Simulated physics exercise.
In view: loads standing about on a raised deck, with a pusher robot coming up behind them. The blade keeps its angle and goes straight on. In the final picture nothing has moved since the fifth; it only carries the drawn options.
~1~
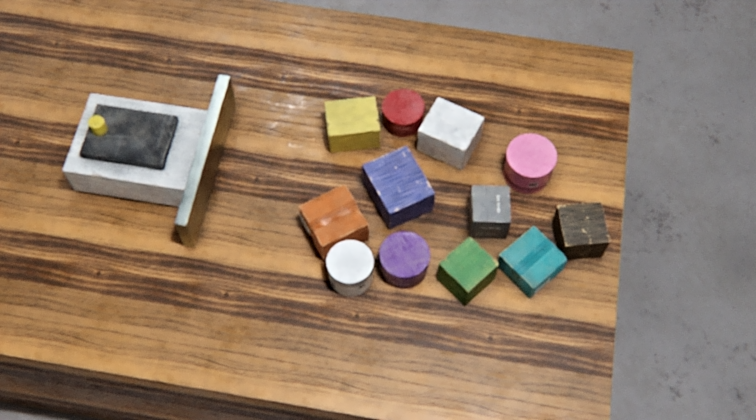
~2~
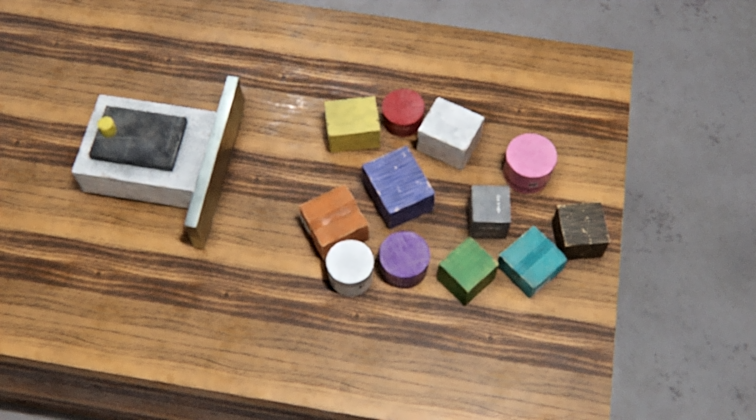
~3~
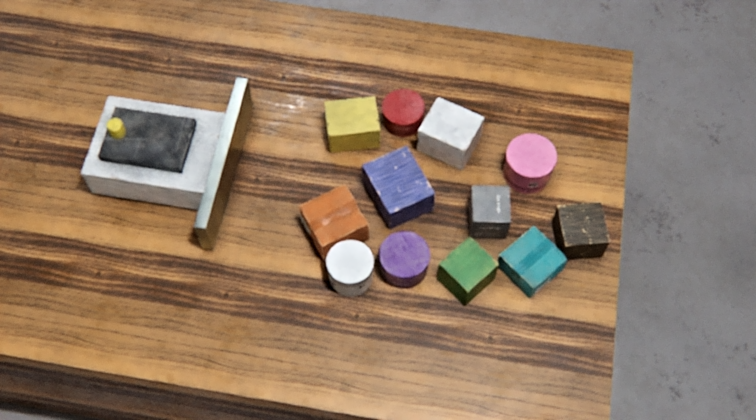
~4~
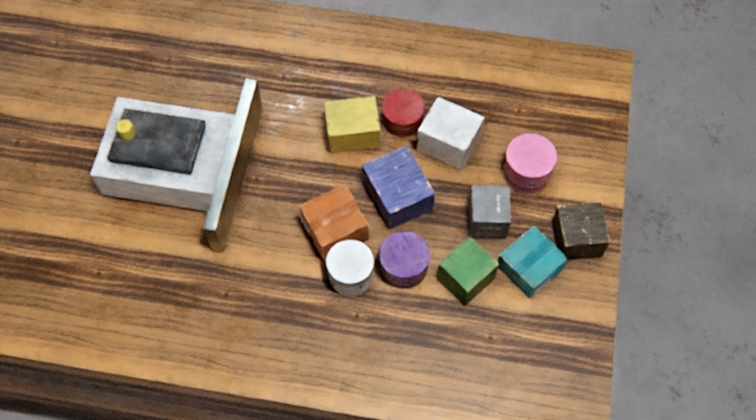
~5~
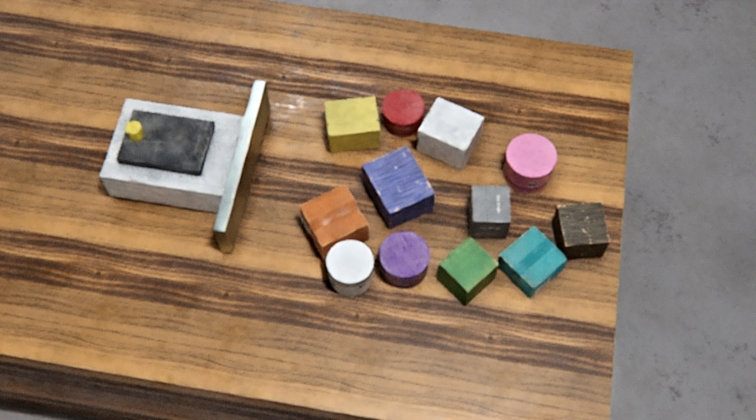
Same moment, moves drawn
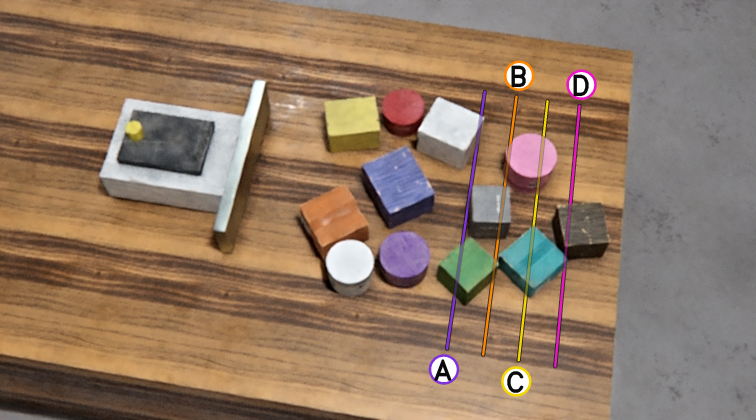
White robot with an upright front plate creeping right across a wooden tabletop toward a cluster of motionless coloured blocks and cylinders.
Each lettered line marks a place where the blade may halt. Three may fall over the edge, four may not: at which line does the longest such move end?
At C, and not beyond.
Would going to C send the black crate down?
Yes.
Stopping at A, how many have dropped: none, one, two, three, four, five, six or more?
In all, none.
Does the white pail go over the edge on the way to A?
No.
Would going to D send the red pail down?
No.
On the marked copy, A at (467, 212); B at (501, 217); C at (534, 222); D at (568, 227).
With C. Early on, robot (277, 158); red pail (434, 98); white pail (368, 285).
Further on, robot (383, 175); pink pail (575, 181); red pail (463, 78).
At the end, robot (465, 187); black crate over the edge; pink pail over the edge; two fallen.
As for the rest, A is within the limit but short; B is within the limit but short; D drops five.
